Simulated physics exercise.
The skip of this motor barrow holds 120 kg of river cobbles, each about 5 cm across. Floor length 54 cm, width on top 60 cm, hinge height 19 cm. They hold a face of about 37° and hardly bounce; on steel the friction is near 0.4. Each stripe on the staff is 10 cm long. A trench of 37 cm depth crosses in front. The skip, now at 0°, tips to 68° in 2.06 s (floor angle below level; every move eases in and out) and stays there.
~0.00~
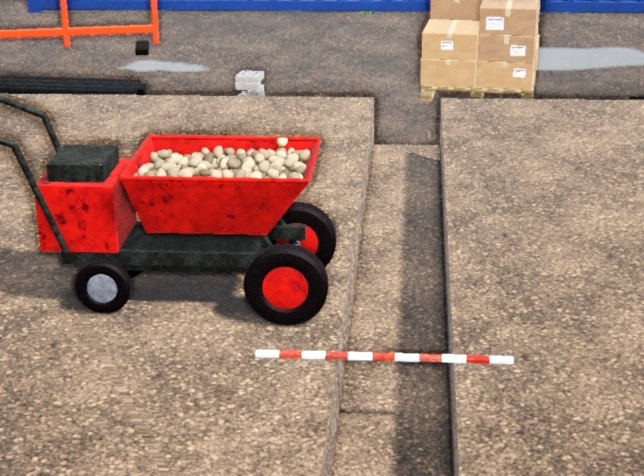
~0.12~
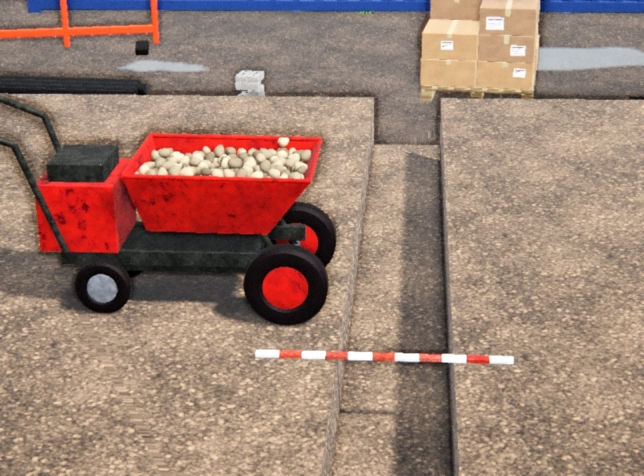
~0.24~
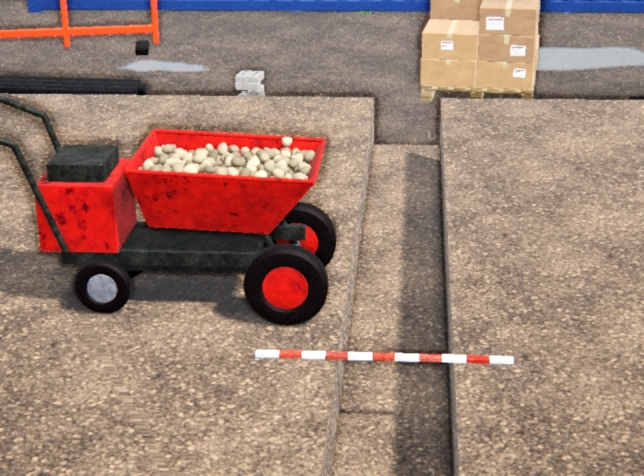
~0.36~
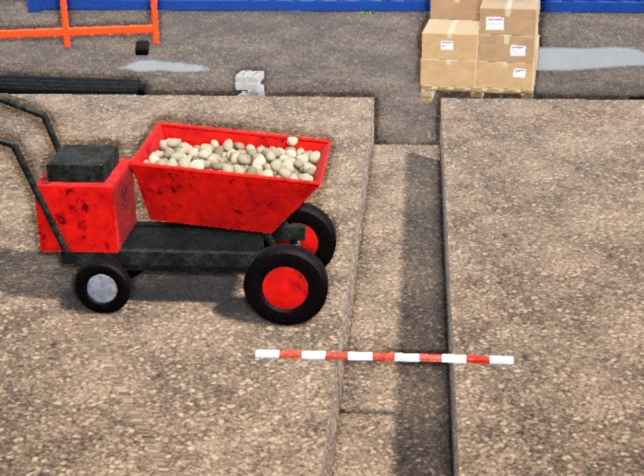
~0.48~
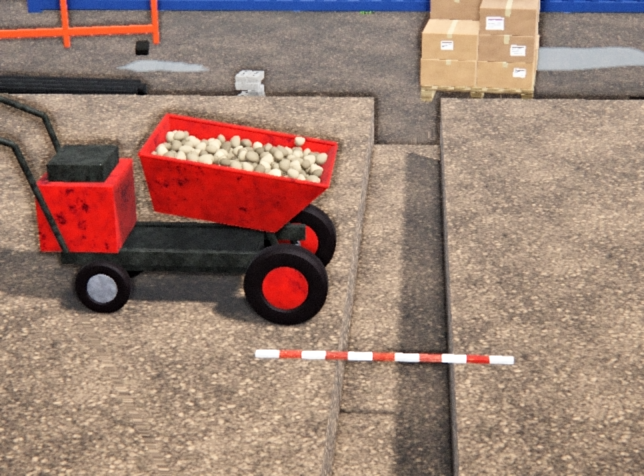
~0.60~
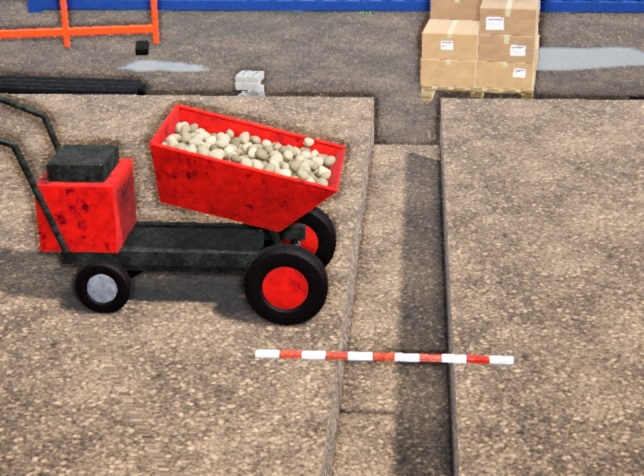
The clip opens on a red motor barrow, its skip full of pale rounded stones, standing left of a trench with a red-and-white striped staff lying in front. The skip begins tilting slowly toward the right, its rear rising off the dark chassis, then steepens gradually while the wheels stay still.
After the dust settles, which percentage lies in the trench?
Roughly 75 per cent ends in the trench.
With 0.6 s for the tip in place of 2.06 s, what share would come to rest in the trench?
In that case some 45 per cent.
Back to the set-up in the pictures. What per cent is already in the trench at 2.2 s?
Some 30 per cent.
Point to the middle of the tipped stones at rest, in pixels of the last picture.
Around (428, 353).
After 1.5 s the floor is at 57°; 98 % in the skip, 2 % in the trench; the foremost stones are at (410, 254).
After 2.2 s the floor is at 68°; 50 % in the skip, 32 % in the trench, 17 % past the trench; the foremost stones are at (542, 306).
After 2.5 s the floor is at 68°; 29 % in the skip, 46 % in the trench, 26 % past the trench; the foremost stones are at (614, 303).
After 4.5 s the floor is at 68°; 0 % in the skip, 75 % in the trench, 25 % past the trench; the foremost stones are past the picture's edge.
